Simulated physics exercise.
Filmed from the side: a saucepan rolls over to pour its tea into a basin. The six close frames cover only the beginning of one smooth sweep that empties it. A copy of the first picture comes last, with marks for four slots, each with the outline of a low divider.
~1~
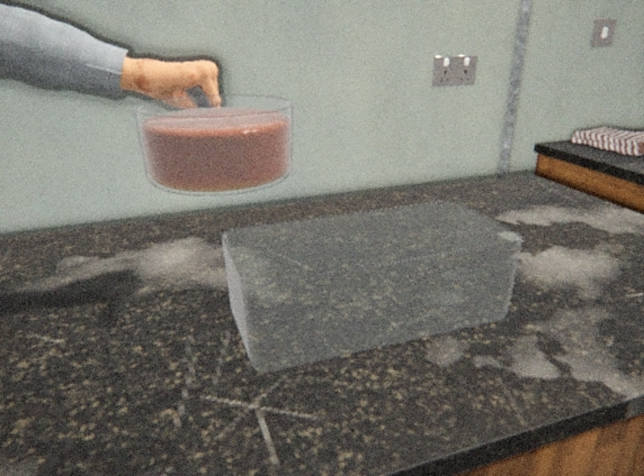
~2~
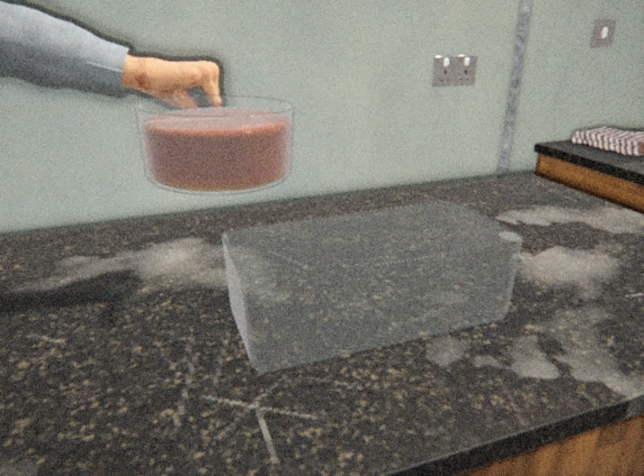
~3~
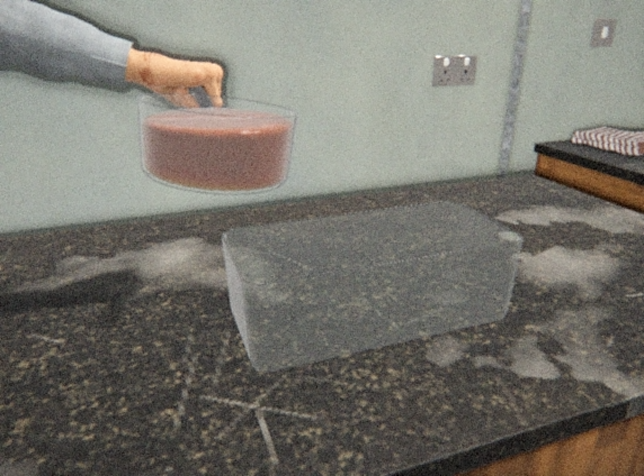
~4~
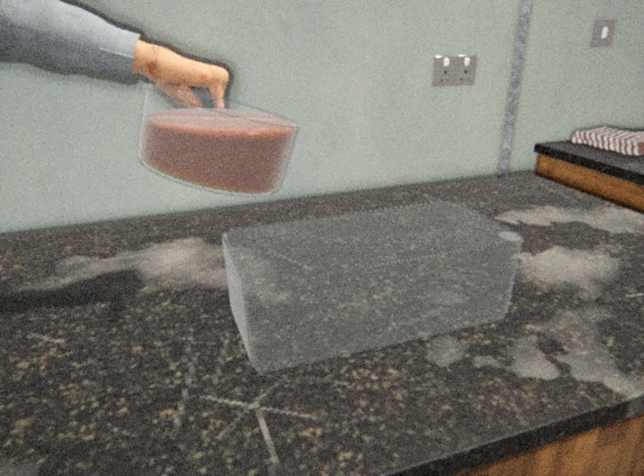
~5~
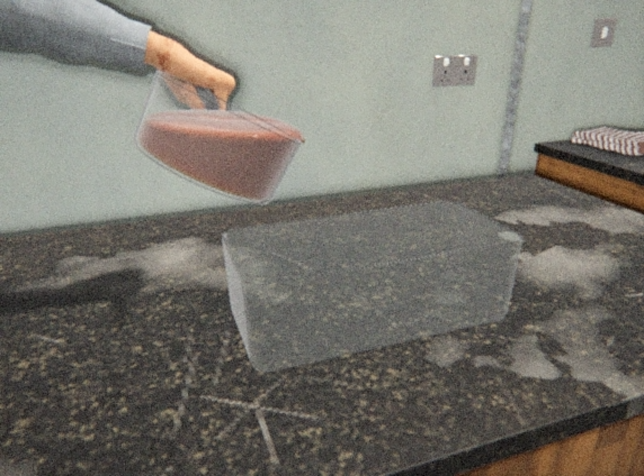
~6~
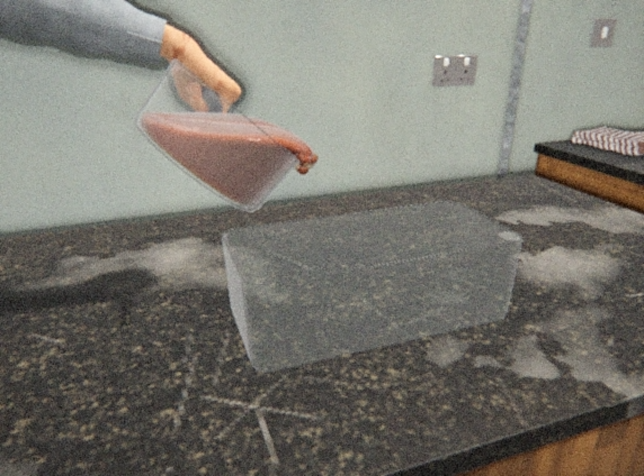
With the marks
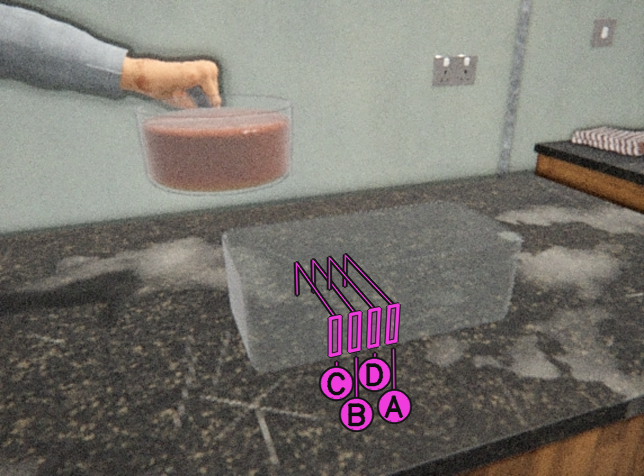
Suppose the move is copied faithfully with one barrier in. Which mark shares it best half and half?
Take B.
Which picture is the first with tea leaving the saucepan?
In picture 5.
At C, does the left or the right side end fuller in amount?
The right one.
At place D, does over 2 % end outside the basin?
Yes, it does.
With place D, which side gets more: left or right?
More ends on the left.
On the marked copy, A at (393, 349); B at (356, 357); C at (336, 362); D at (375, 353).
Choosing A, about 76 % ends left of the wall and 13 % right of it; 11 % is lost outside.
Choosing B, about 50 % ends left of the wall and 46 % right of it; 4 % is lost outside.
Choosing C, about 31 % ends left of the wall and 67 % right of it.
Choosing D, about 65 % ends left of the wall and 23 % right of it; 13 % is lost outside.
